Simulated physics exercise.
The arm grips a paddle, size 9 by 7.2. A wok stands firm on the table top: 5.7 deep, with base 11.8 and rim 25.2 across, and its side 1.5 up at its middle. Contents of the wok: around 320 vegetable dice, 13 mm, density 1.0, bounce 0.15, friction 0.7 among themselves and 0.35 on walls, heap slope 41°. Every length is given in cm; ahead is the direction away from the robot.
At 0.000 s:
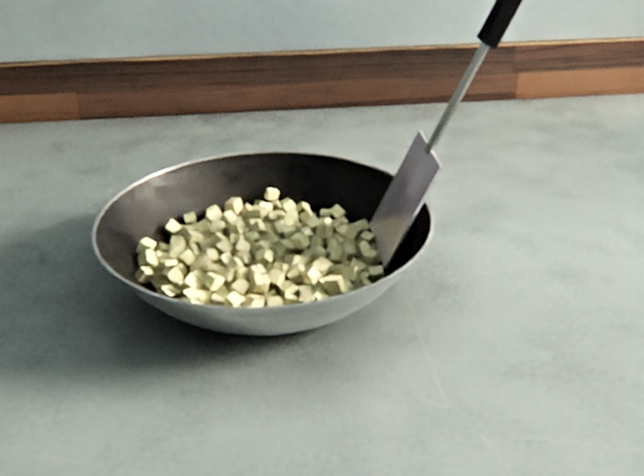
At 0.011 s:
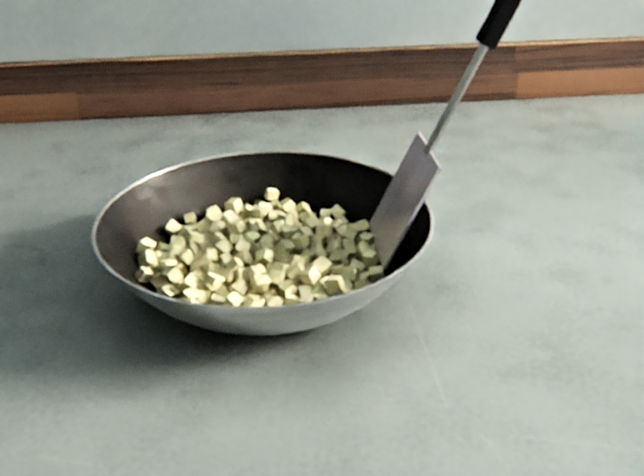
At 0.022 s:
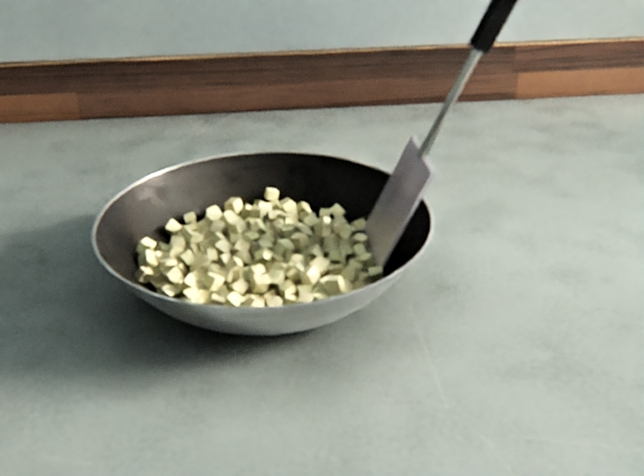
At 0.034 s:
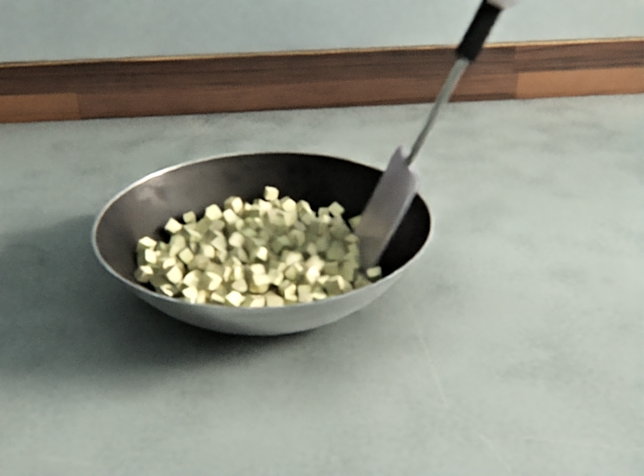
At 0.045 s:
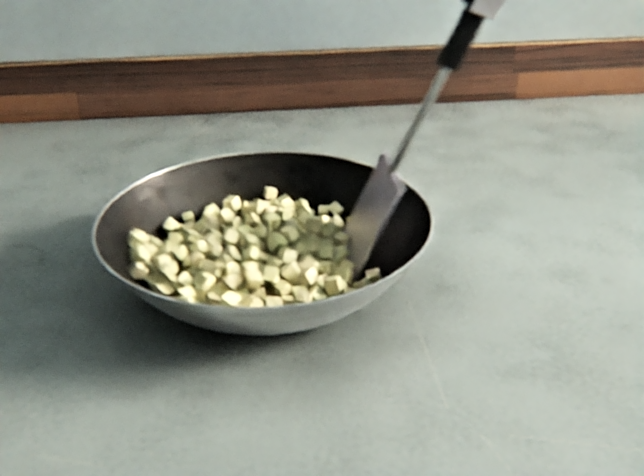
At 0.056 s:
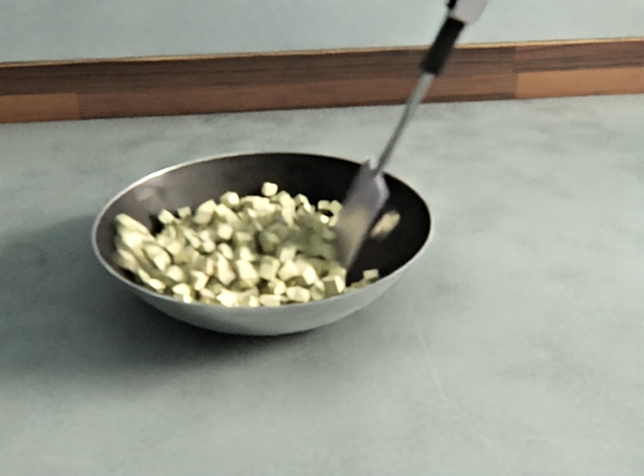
On a grey-green table top, a dark-lined wok holds a heap of pale vegetable dice, with a metal paddle resting at its right side. The paddle barely shifts at first, then sweeps left through the wok, pushing the dice leftward so they bunch up against the left side while a few pieces tumble behind the blade.
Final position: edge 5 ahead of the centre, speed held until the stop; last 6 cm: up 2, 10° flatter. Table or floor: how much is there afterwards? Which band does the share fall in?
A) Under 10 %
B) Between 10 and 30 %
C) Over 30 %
The answer is B.
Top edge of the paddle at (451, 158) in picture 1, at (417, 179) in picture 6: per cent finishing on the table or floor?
Some 10 per cent.
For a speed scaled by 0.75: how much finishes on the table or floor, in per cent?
I'd put it at about 10 per cent.
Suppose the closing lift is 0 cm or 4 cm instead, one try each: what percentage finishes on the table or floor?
Estimates, in order: 20 % then 10 %.
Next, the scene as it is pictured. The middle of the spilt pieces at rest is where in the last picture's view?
Near pixel (27, 282).
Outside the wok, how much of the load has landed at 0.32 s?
Fraction noted: Close to 15 per cent.
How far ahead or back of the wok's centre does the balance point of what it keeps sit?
I'd say close to 4.5 cm toward the front.
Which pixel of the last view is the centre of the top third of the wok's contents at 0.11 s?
Centre: Roughly (160, 239) in the last picture.
After 0.08 s, sloping 65°, highest piece 11 above the table; 323 in the wok, 2 on the blade or in flight.
After 0.11 s, sloping 61°, highest piece 17 above the table; 316 in the wok, 9 on the blade or in flight.
After 0.32 s, sloping 55°, highest piece 39 above the table; 273 in the wok, 47 on the table or floor, 5 on the blade or in flight.
After 1.37 s, sloping 55°, highest piece 7 above the table; 273 in the wok, 52 on the table or floor.
At rest, 273 in the wok, 52 on the table or floor. That is 16 % on the table or floor.
